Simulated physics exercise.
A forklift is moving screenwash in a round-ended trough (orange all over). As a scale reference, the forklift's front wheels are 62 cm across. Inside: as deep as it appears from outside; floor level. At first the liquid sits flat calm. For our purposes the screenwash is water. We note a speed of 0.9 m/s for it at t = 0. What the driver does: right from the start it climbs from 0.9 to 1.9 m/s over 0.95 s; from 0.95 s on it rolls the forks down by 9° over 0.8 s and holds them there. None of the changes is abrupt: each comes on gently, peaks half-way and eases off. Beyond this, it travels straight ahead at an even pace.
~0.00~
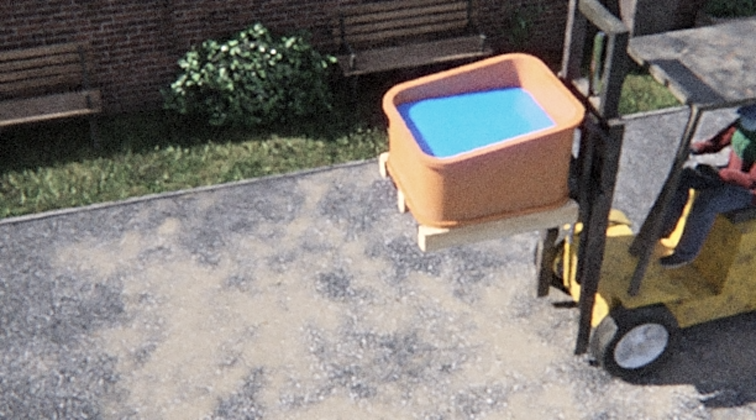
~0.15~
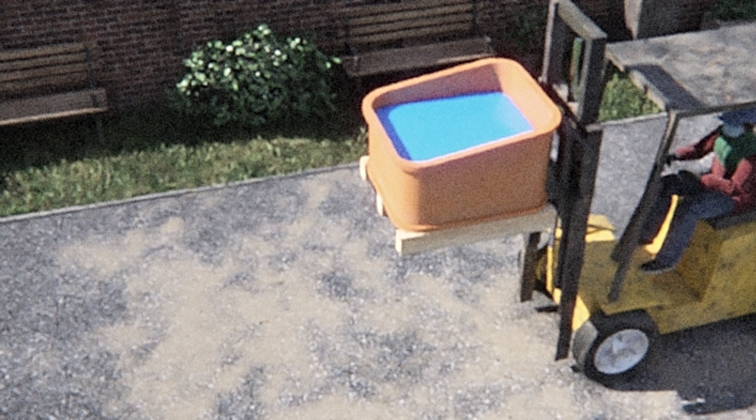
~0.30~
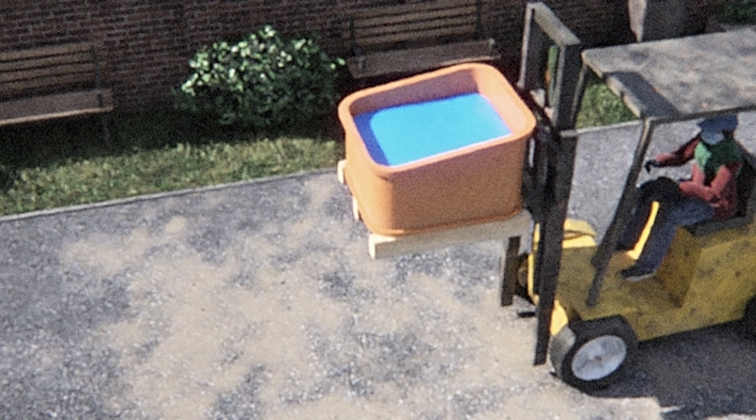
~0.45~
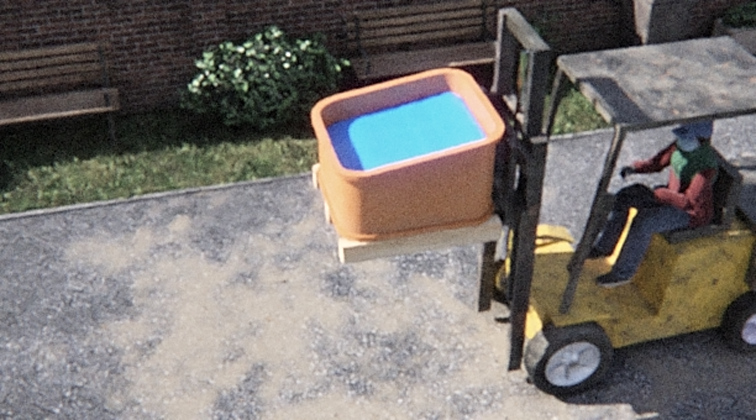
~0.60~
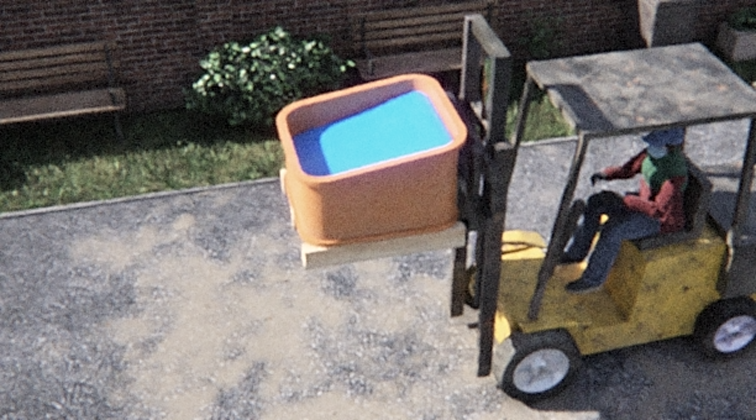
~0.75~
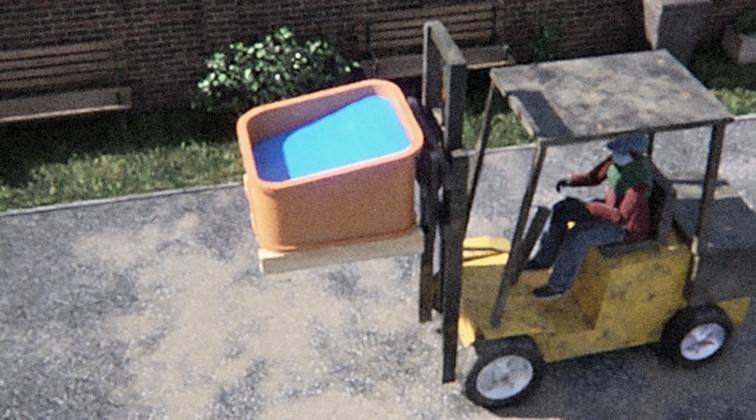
A yellow forklift crosses a grey paved yard, seen from above and side-on, with a brick wall, wooden benches, grass and a green bush behind. On its raised forks at the left, an orange trough of bright blue liquid rests on pale wood, while a driver in red and green sits under a dark canopy. The forklift rolls steadily left, the camera drifting slightly, and the liquid, flat at first, slopes up towards the mast.
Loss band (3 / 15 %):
Middling.
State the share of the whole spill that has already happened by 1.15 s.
I'd say some 0 percent by then.
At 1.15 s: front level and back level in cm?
I'd say some 40 centimetres in front and some 36 centimetres behind.
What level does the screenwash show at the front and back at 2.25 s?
Height at the front is 42 cm; height at the back is 32 cm.
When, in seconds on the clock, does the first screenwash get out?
About 2.0 s.
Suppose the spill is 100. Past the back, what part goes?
Around 0 in a hundred.
After 1.15 s front 40 cm, middle 36 cm, back 35 cm above the floor; no loss so far.
After 1.65 s front 45 cm, middle 39 cm, back 23 cm above the floor; no loss so far.
After 2.25 s front 42 cm, middle 33 cm, back 31 cm above the floor; the loss stands at 3 per cent, over the front.
After 4.74 s the loss stands at 6 per cent, over the front, 16 of 287 litres.
